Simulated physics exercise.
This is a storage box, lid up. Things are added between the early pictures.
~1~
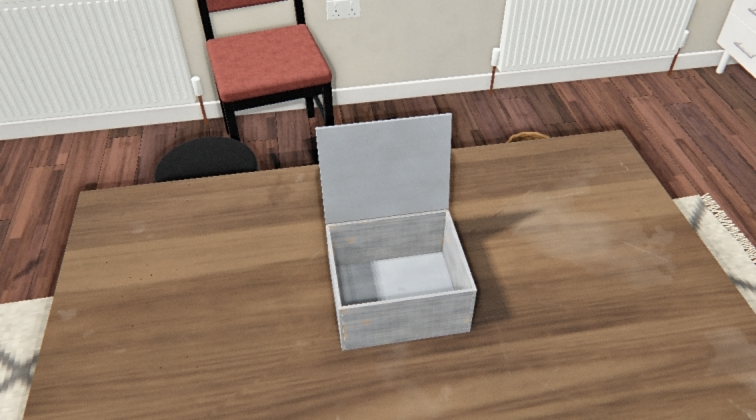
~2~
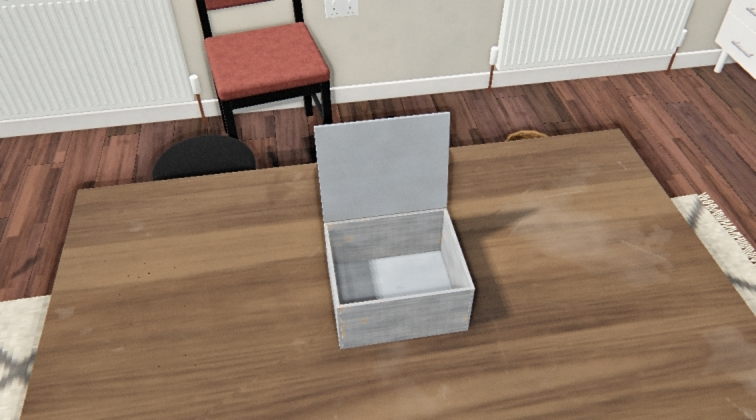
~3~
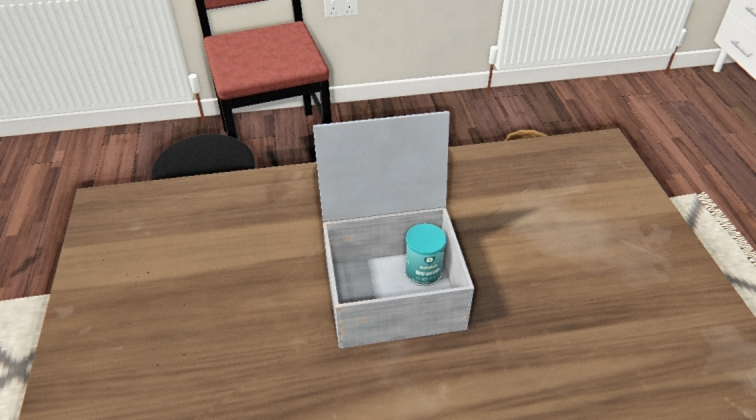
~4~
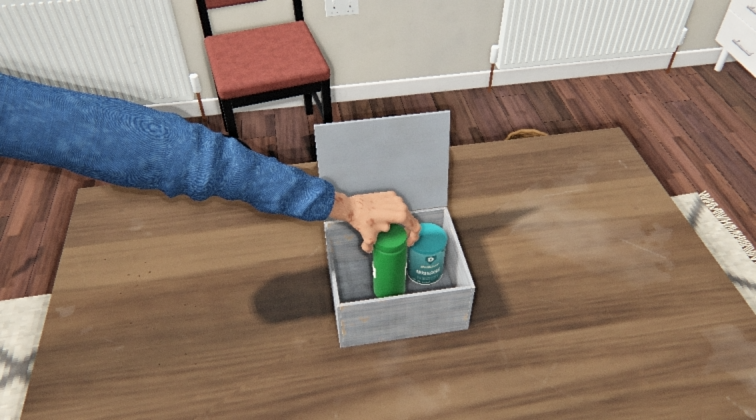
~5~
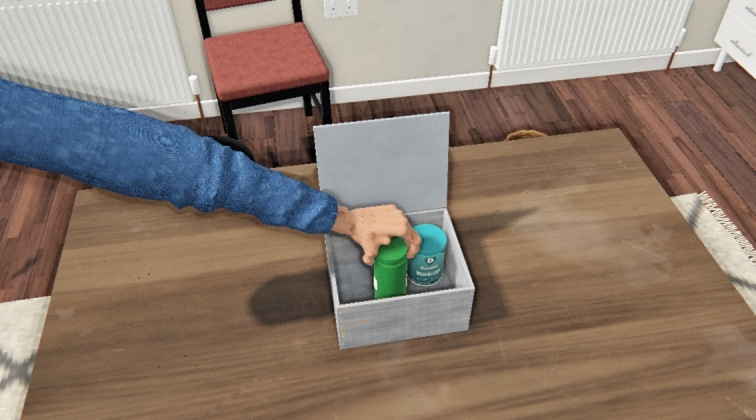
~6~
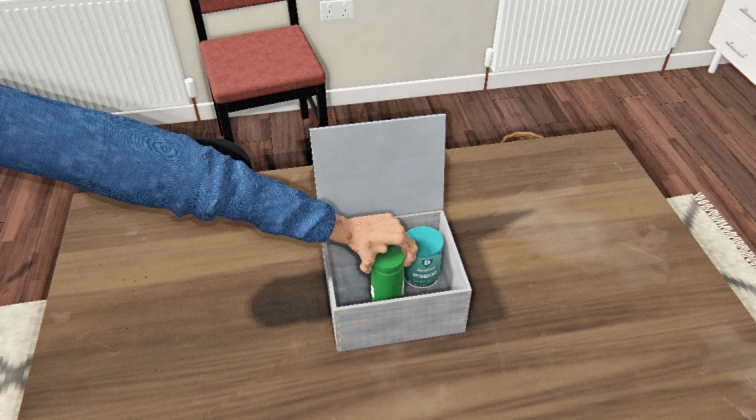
A turquoise tin appeared in the open, empty box on the table, then a hand in a blue sleeve reached in from the left and lowered a green jar beside it, still gripping it.
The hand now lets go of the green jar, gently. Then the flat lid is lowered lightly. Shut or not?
As it turns out, it is held up.
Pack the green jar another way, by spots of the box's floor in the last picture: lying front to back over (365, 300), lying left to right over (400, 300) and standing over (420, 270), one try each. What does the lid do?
First try: It shuts flat; second try: It shuts flat; third try: It will not close.
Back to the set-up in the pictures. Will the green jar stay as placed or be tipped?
It keeps its pose.
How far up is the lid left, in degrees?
About 18°.
Then, 1.20 s after the last picture, lid starting down.
Then, 1.60 s after the last picture, lid 57° above the rim.
Then, 1.90 s after the last picture, lid 26° above the rim.
At rest, lid 18° above the rim; both in place. Seen from the same camera at the end, green jar near (387, 283).
